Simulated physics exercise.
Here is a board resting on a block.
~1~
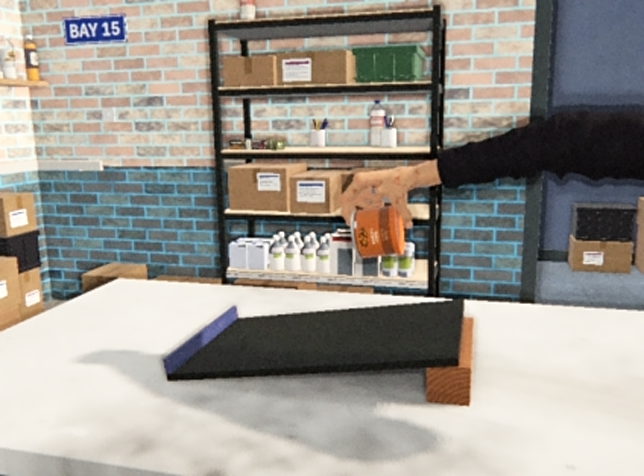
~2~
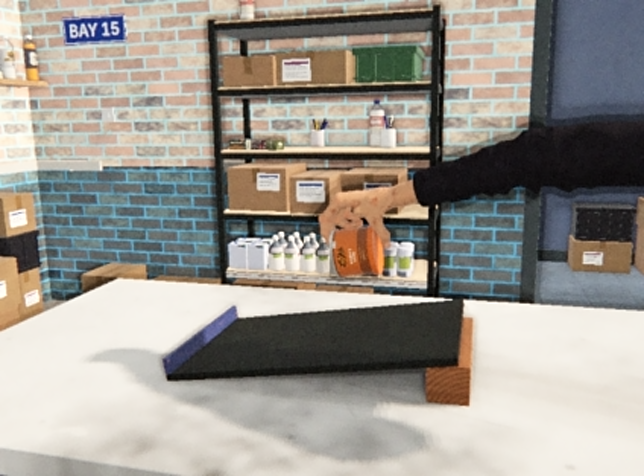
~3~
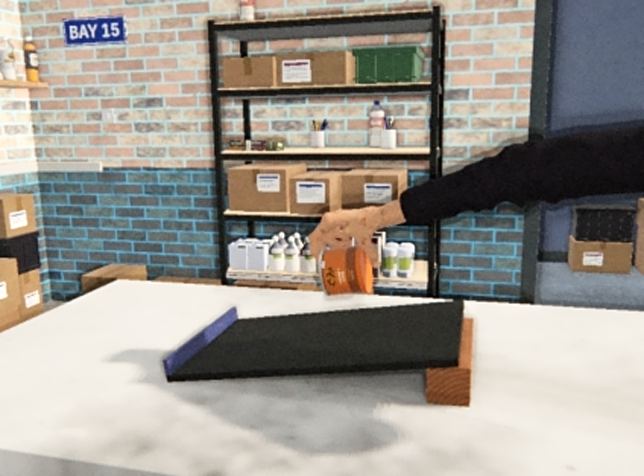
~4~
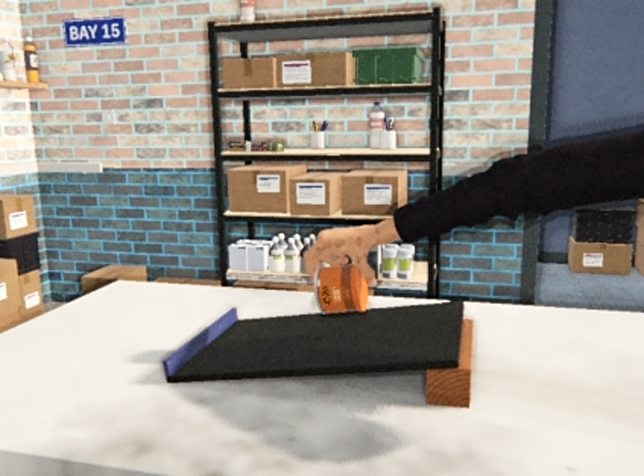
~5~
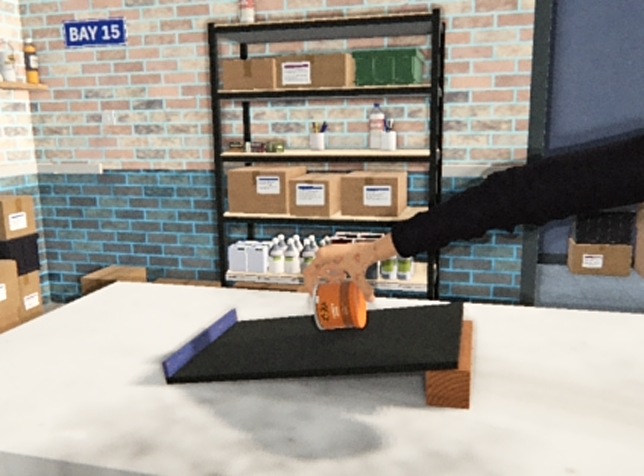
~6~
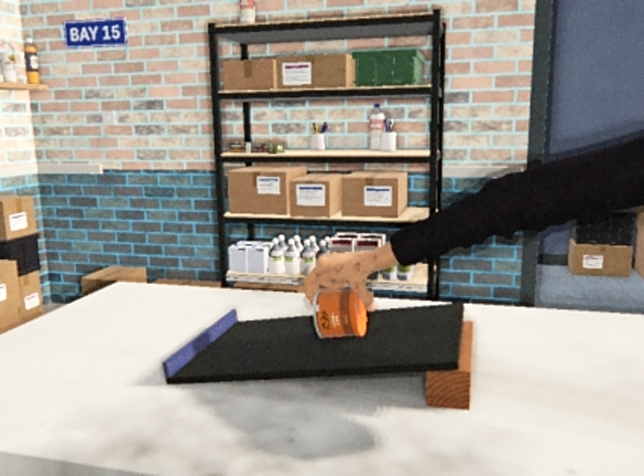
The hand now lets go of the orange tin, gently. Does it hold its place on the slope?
Here the orange tin stays where it is put.
Then, 0.20 s later than the last frame, all is still.
Then, 0.40 s later than the last frame, orange tin resting near (340, 313).
When it is over, it is as before. End places, in pixels of the last picture, orange tin near (340, 313). The orange tin keeps its place.
